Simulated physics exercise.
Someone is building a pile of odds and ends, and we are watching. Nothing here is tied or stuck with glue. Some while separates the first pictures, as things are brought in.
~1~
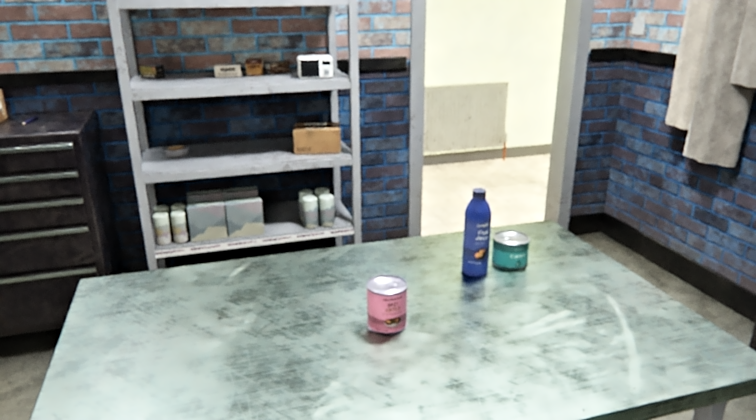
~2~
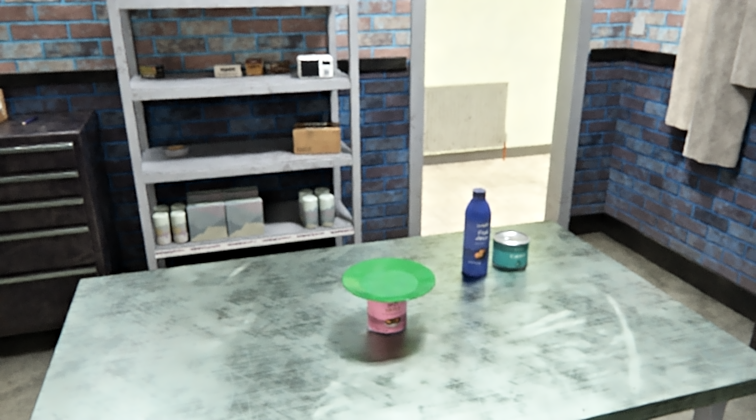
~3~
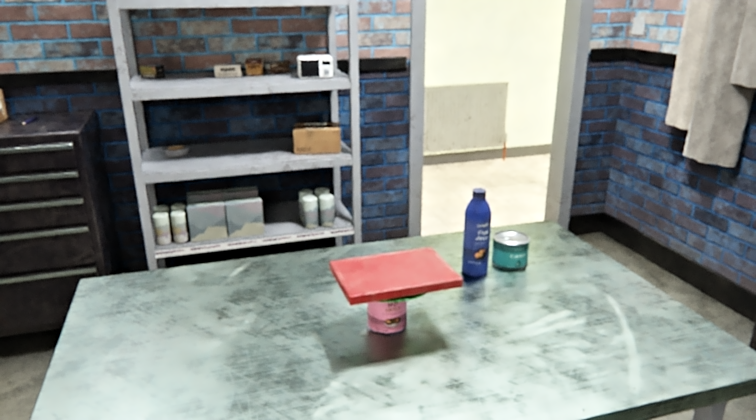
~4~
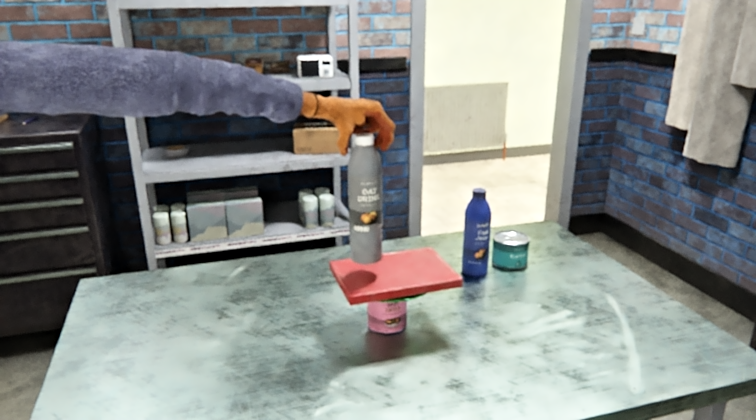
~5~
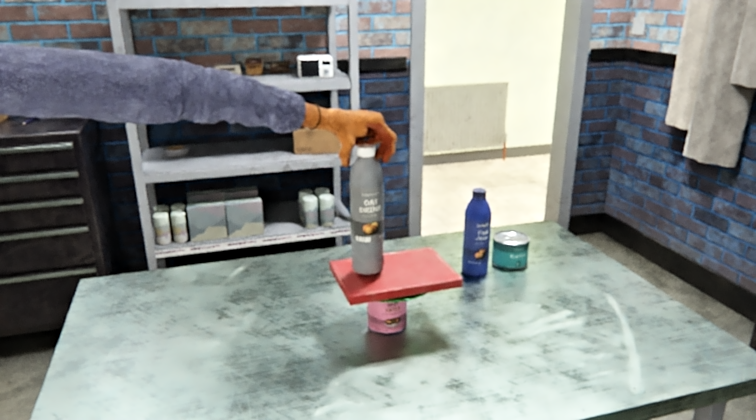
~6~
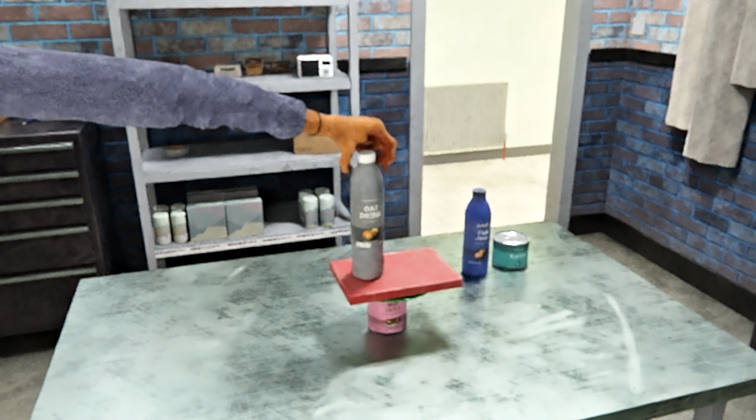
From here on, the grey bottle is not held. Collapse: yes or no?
Collapse: No.
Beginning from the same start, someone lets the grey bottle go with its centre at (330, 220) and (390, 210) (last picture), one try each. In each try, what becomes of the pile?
First case - pile falls; second case - pile steady.
Then, 0.20 s past the last view, nothing moves.
Then, 0.50 s past the last view, grey bottle resting near (367, 216).
Finally, all 6 still in place. Final places as the last picture's camera would see them, grey bottle near (367, 216). The pile stays up.
